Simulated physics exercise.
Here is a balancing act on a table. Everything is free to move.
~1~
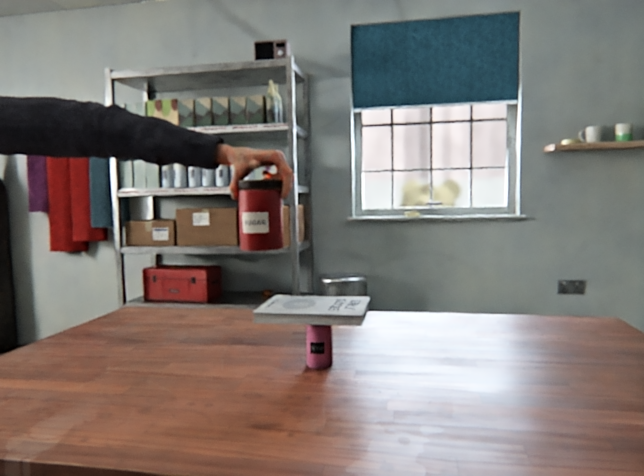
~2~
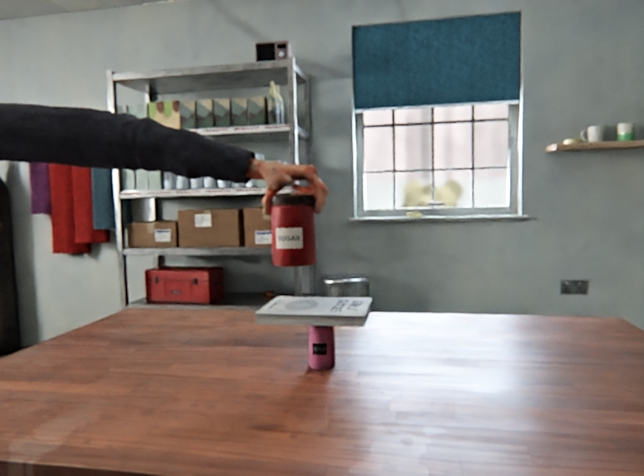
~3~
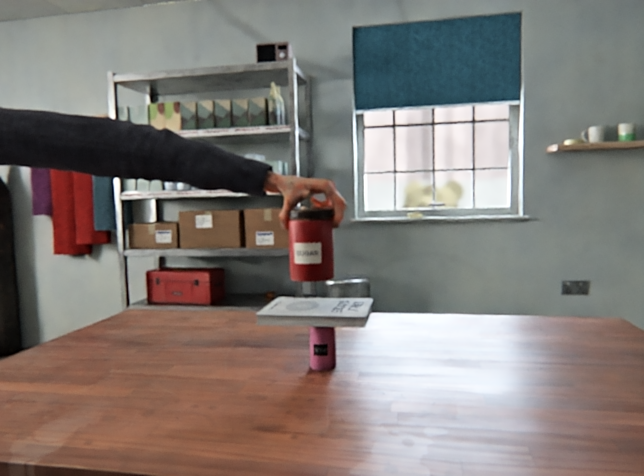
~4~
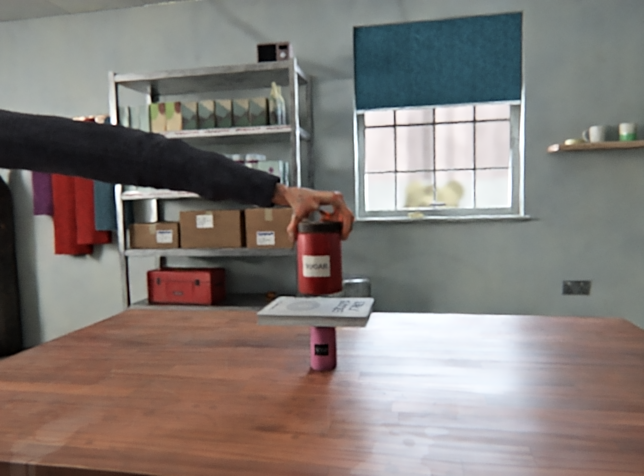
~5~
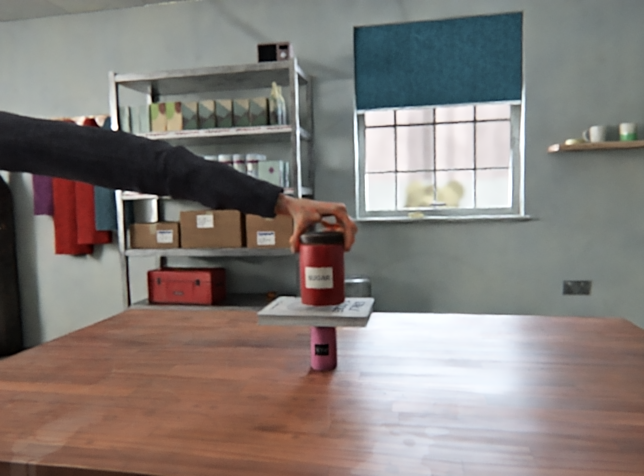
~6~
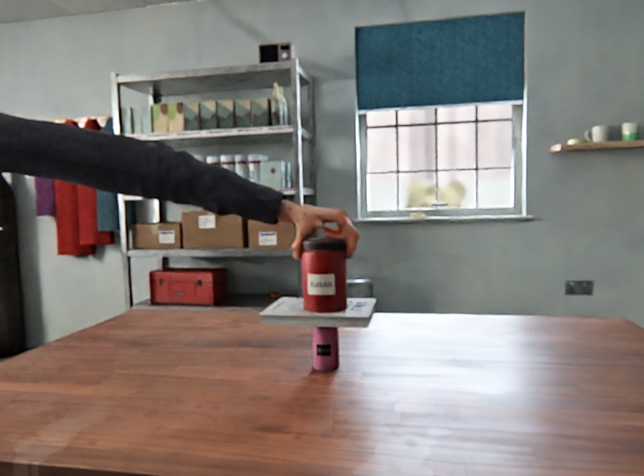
A hand moves a red jar right and lowers it onto the balanced white book.
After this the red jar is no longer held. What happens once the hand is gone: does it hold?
The stack keeps its balance.
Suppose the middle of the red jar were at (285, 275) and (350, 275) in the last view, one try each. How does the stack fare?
In the first case it comes apart; in the second case it holds.
Then, 0.30 s on from there, no change.
Then, 0.70 s on from there, red jar resting near (325, 275).
In the end, all 3 unmoved. At the end, from the last picture's camera, red jar near (325, 275). The stack holds.
